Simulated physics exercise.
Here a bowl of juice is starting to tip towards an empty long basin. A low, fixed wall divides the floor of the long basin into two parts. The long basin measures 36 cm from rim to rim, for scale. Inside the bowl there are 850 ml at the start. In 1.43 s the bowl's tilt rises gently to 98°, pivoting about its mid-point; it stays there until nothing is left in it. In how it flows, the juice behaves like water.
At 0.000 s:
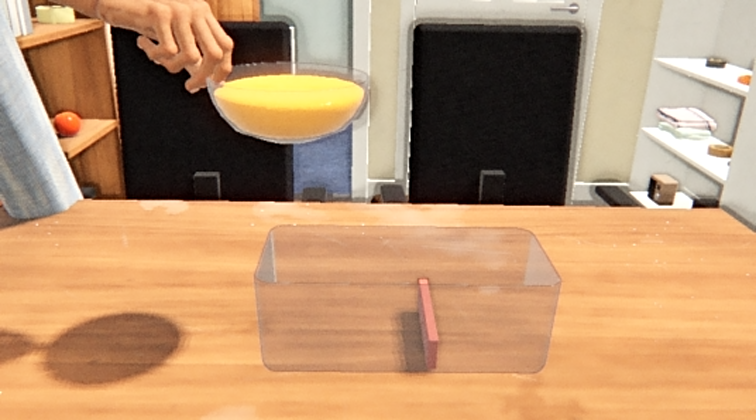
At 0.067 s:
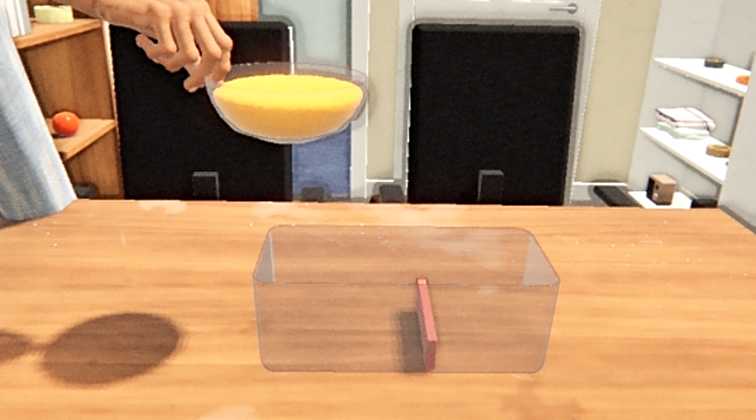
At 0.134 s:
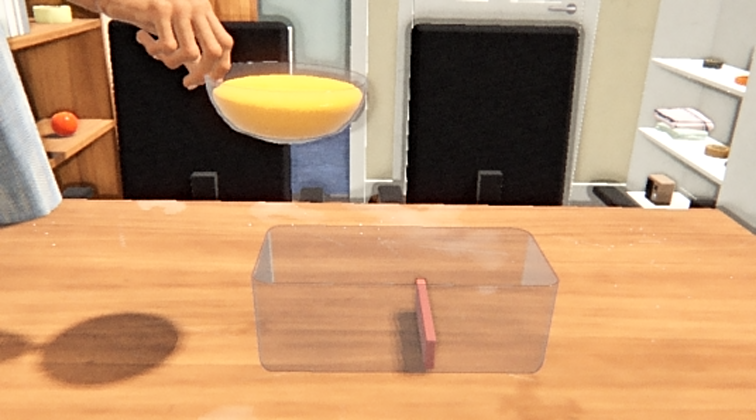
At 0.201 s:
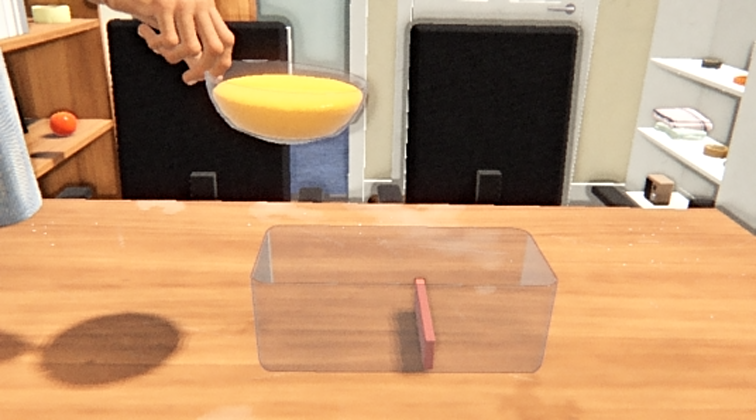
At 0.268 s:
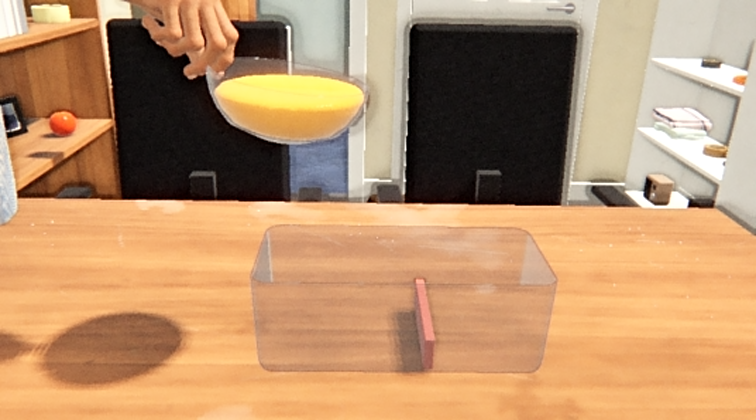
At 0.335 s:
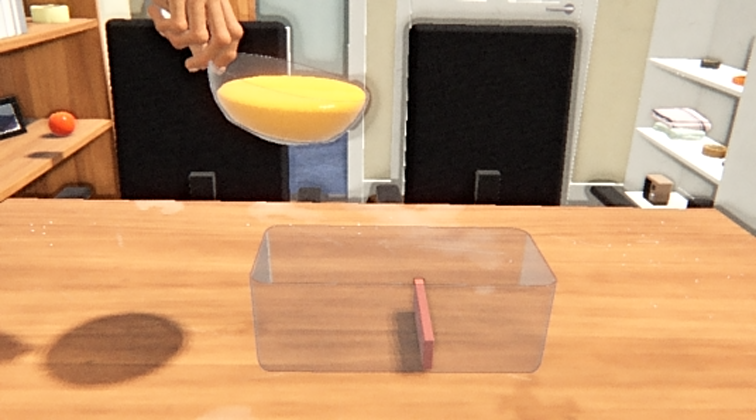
A hand at the upper left holds a clear bowl of yellow juice above a wooden table, seen from the front in a room with shelves on both sides. Below it on the tabletop sits an empty, clear long basin with a low red wall inside, and two black chairs stand behind. The bowl tilts slightly, its right rim dipping, while the sleeved arm shifts left.
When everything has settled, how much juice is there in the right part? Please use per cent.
50 out of 100.
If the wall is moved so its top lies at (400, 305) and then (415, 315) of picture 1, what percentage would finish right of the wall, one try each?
Roughly 75 per cent, then 60 per cent.
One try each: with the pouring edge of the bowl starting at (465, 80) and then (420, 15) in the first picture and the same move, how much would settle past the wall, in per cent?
80 in a hundred, followed by 85 in a hundred.
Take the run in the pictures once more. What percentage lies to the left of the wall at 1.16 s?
The fraction is near 42 percent.
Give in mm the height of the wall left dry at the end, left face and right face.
Left about 30 mm, while the right is about 24 mm.
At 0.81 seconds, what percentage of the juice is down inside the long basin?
About 24%.
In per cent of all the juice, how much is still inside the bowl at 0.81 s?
Near 38 in a hundred.
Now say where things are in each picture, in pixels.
In the first frame, it leans 0°; its right rim is at (369, 79); the juice meets the walls at (216, 87) and (364, 90); the long basin's rim runs from (263, 252) to (546, 256); the wall's top is at (428, 308).
In the second frame, it leans 1°; its right rim is at (367, 80); the juice meets the walls at (215, 87) and (363, 91).
In the third frame, it leans 2°; its right rim is at (367, 82); the juice meets the walls at (214, 86) and (363, 92).
In the fourth frame, it leans 5°; its right rim is at (367, 86); the juice meets the walls at (215, 85) and (363, 92).
In the fifth frame, it leans 8°; its right rim is at (368, 90); the juice meets the walls at (217, 85) and (364, 93).
In the sixth frame, it leans 13°; its right rim is at (368, 97); the juice meets the walls at (219, 86) and (364, 92).
Then, 0.81 s in, the tilt is 60° and 38 per cent is still to pour, 9 is left of the wall and 14 right of it.
Then, 1.16 s in, the tilt is 90° and 2 per cent is still to pour, 42 is left of the wall and 49 right of it.
Then, 1.53 s in, the tilt is 98° and 0 per cent is still to pour, 49 is left of the wall and 50 right of it.
Then, 1.93 s in, the tilt is 98° and 0 per cent is still to pour, 49 is left of the wall and 50 right of it.
Finally, 49 per cent lies left of the wall, 50 right of it and 1 outside.
